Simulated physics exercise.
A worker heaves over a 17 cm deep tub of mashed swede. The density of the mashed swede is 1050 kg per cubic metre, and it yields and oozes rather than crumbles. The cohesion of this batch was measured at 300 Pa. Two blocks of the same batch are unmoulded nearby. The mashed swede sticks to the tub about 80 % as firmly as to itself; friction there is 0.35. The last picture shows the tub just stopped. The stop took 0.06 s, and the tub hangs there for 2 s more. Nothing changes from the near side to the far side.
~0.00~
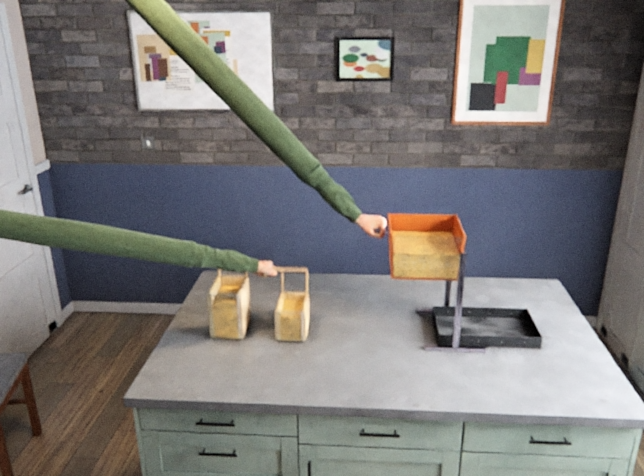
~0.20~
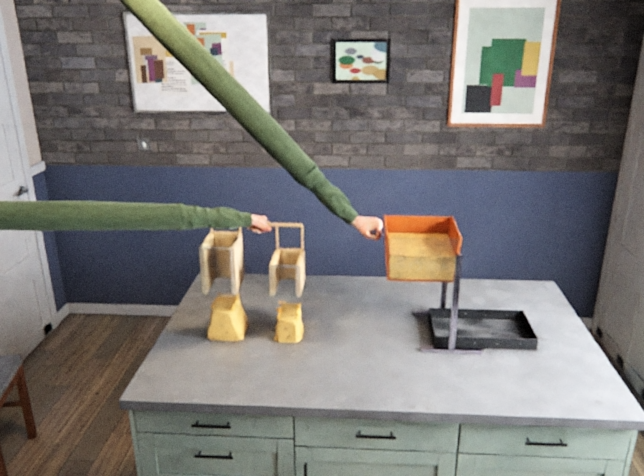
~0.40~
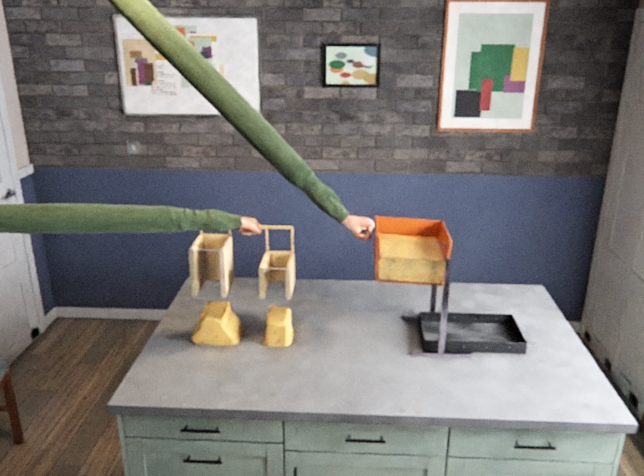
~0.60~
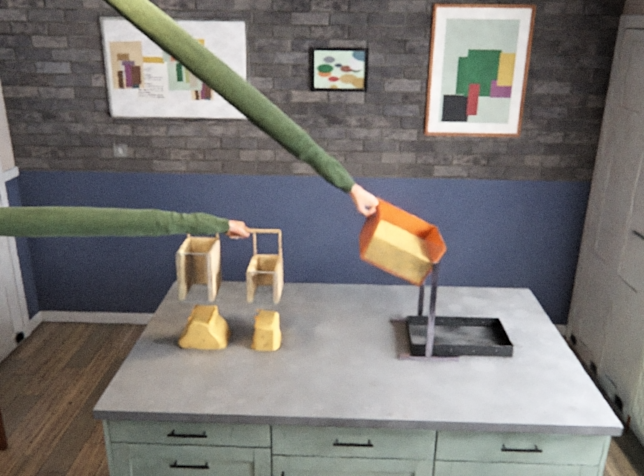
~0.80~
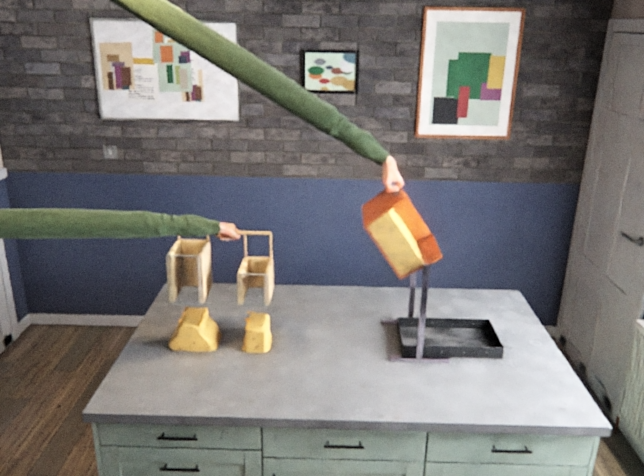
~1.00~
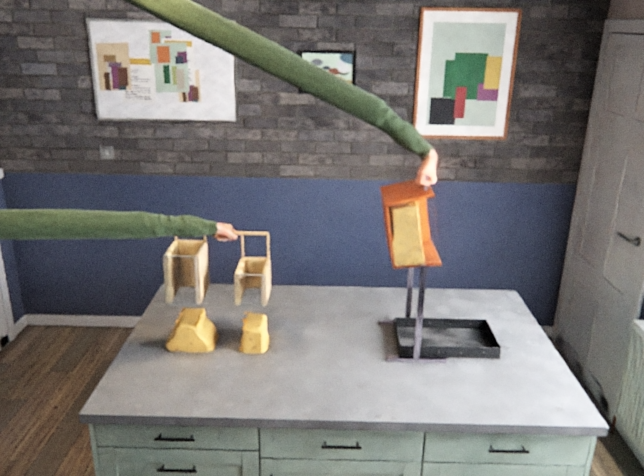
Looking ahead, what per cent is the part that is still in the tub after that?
Expect roughly 61 %.
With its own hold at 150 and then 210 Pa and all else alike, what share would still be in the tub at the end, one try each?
In that order: 50 %, 55 %.
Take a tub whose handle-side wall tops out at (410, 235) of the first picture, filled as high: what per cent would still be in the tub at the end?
Then about 100 %.
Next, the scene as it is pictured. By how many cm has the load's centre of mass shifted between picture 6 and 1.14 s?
About 5 cm.
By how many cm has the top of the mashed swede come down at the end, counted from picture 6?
About 14 cm.
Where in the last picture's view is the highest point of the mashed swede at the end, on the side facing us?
At about (407, 241).
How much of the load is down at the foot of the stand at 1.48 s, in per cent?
About 0 %.
After 1.14 s, the tub is at 80 degrees and holds 100 %.
After 1.31 s, the tub is at 80 degrees and holds 78 %.
After 1.48 s, the tub is at 80 degrees and holds 63 %.
After 1.65 s, the tub is at 80 degrees and holds 61 %.
After 3.00 s, the tub is at 80 degrees and holds 61 %.
